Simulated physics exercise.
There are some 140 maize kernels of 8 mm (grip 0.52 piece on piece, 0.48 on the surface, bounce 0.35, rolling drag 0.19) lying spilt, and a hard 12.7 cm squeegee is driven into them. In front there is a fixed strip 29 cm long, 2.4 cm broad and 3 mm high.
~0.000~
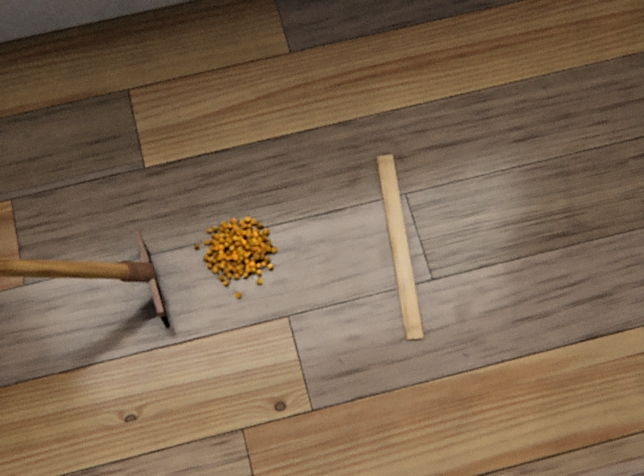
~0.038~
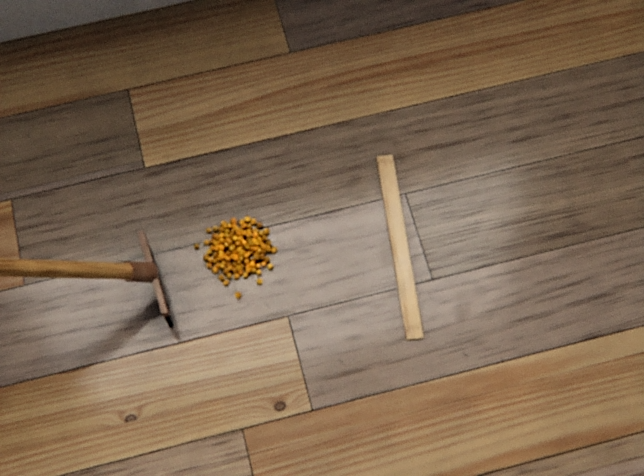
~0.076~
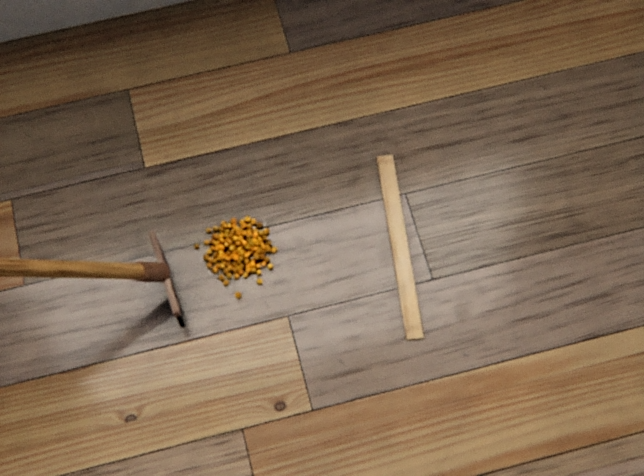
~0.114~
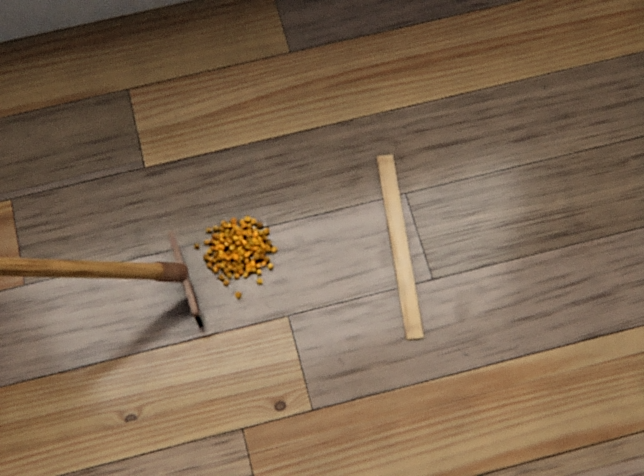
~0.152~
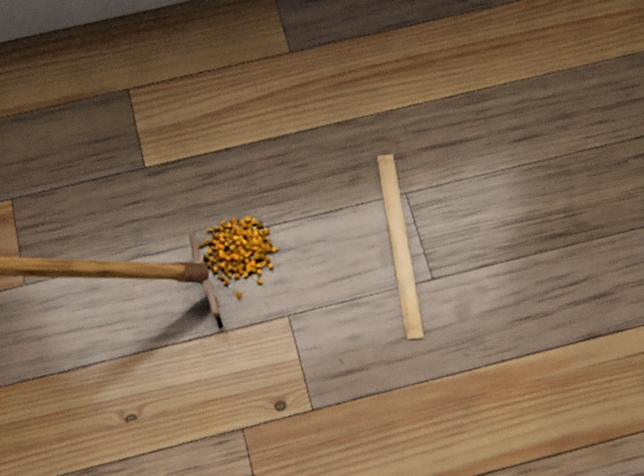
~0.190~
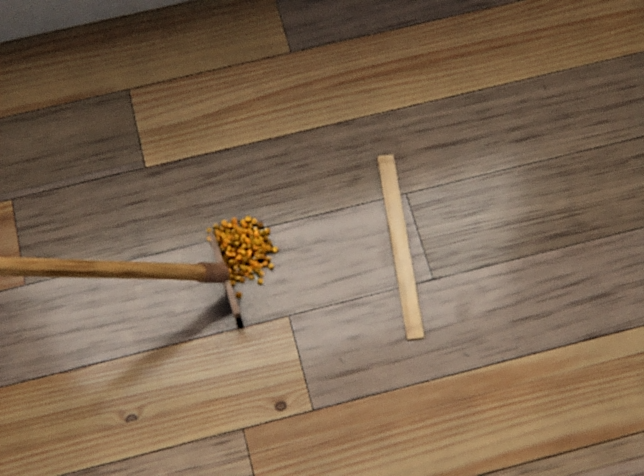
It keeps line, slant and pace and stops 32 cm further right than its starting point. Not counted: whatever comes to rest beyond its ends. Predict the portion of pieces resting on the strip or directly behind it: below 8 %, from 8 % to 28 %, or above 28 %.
On or directly behind the strip: From 8 % to 28 %.
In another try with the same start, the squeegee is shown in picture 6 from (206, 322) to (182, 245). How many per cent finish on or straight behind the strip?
More than 5.
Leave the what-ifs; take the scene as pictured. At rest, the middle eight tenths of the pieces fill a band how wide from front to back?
Estimated band: Near 14 cm.
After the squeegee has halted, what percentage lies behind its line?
Roughly 65 per cent.
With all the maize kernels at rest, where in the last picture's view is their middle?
I'd point to somewhere near (296, 228).
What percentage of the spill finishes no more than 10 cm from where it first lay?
Roughly 55 %.
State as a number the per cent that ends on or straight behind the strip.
Roughly 15 per cent of the spill.
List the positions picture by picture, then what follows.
In the first picture, squeegee from (161, 313) to (139, 236); moved 0.0 cm; pieces shifted so far, 0; middle of the spill at (238, 244); strip at (400, 244).
In the second picture, squeegee from (165, 313) to (142, 236); moved 0.5 cm; pieces shifted so far, 0; middle of the spill at (238, 244).
In the third picture, squeegee from (177, 313) to (154, 236); moved 2.1 cm; pieces shifted so far, 0; middle of the spill at (238, 244).
In the fourth picture, squeegee from (196, 313) to (172, 237); moved 4.7 cm; pieces shifted so far, 0; middle of the spill at (238, 243).
In the fifth picture, squeegee from (216, 313) to (192, 237); moved 7.4 cm; pieces shifted so far, 1; middle of the spill at (238, 243).
In the sixth picture, squeegee from (237, 314) to (212, 237); moved 10.2 cm; pieces shifted so far, 64; middle of the spill at (237, 245); strip at (400, 244). Its speed is about 0.73 m/s, heading 16 degrees towards the viewer.
Then, at 0.39 s, squeegee 25 cm from its start, spill 14 cm wide; elsewhere 100 %.
Then, at 0.59 s, squeegee 33 cm from its start, spill 16 cm wide; on or straight behind the strip 15 %, elsewhere 85 %.
Then, at 0.76 s, squeegee 33 cm from its start, spill 16 cm wide; on or straight behind the strip 15 %, elsewhere 85 %.
In the end, at 1.1 s, on or straight behind the strip 15 %, elsewhere 85 %.
